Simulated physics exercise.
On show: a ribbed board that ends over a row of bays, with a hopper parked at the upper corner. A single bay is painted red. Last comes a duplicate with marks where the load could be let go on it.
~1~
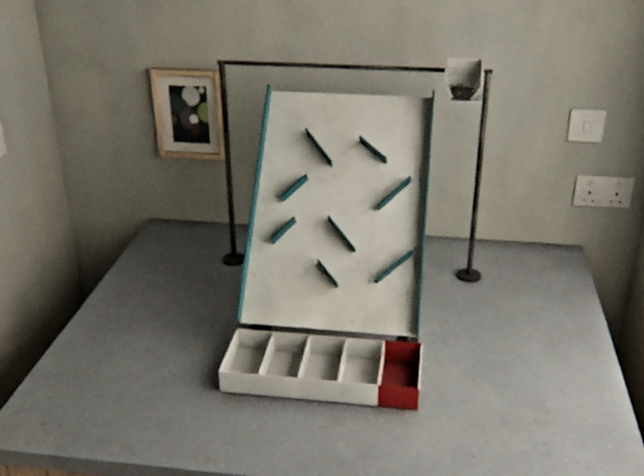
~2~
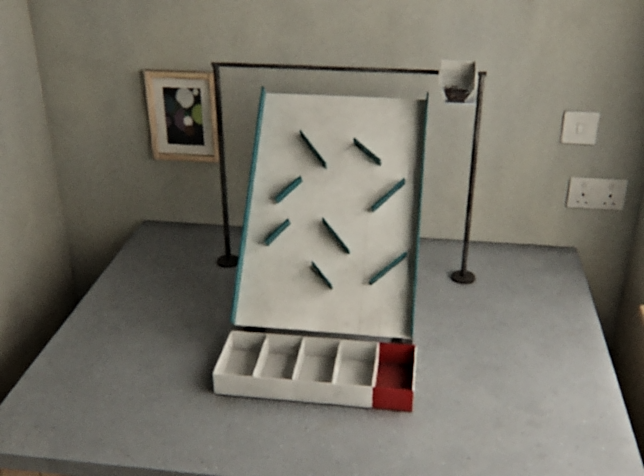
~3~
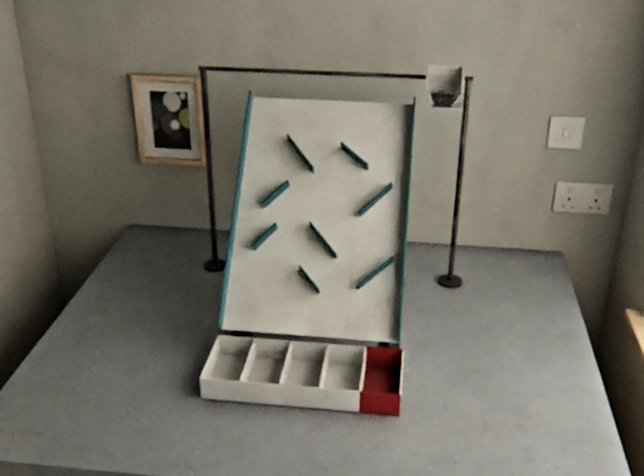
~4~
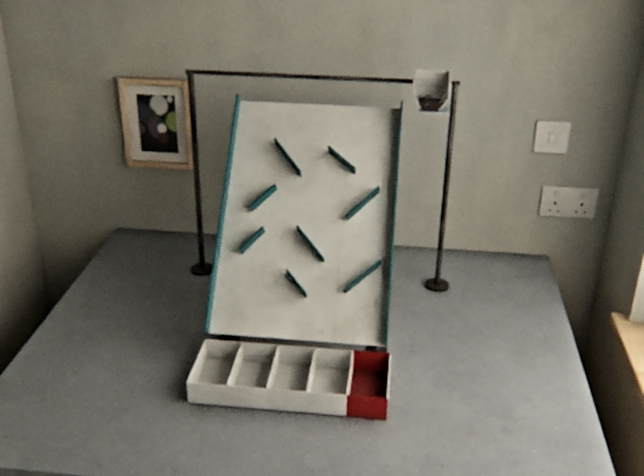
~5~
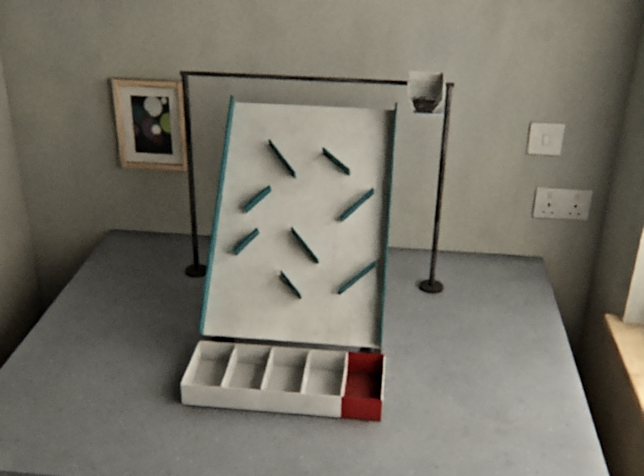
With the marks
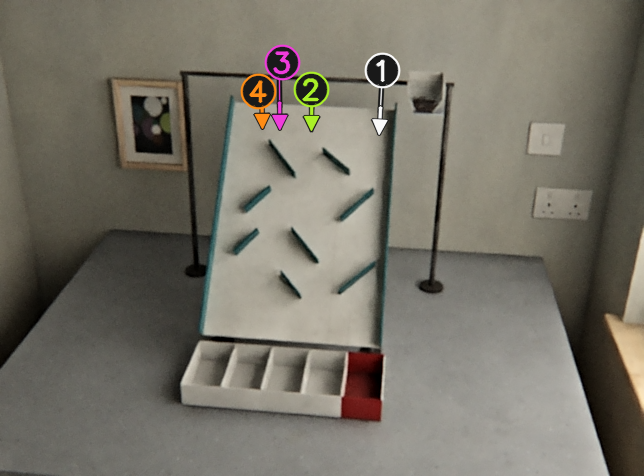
The camera drifts slightly to the right while nothing in the scene moves: a pale tilted board with teal ribs stands above a row of five bays, the rightmost red, with a small hopper at the board's upper right corner.
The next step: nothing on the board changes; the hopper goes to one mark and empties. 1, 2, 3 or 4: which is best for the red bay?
I would pick mark 1.
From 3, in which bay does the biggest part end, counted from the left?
It is the fourth one.
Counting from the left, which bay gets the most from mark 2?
The fourth.
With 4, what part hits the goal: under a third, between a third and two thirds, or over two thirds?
Mark 4 gives under a third.
On the marked copy, mark 1 meets the board at (379, 129); mark 2 meets the board at (311, 125); mark 3 meets the board at (279, 124); mark 4 meets the board at (262, 123).
With 1, close to half in the red bay, close to half in other bays.
With 2, a small share in the red bay, all but a few in other bays.
With 3, none at all in the red bay, the whole lot in other bays.
With 4, none at all in the red bay, all but a few in other bays.
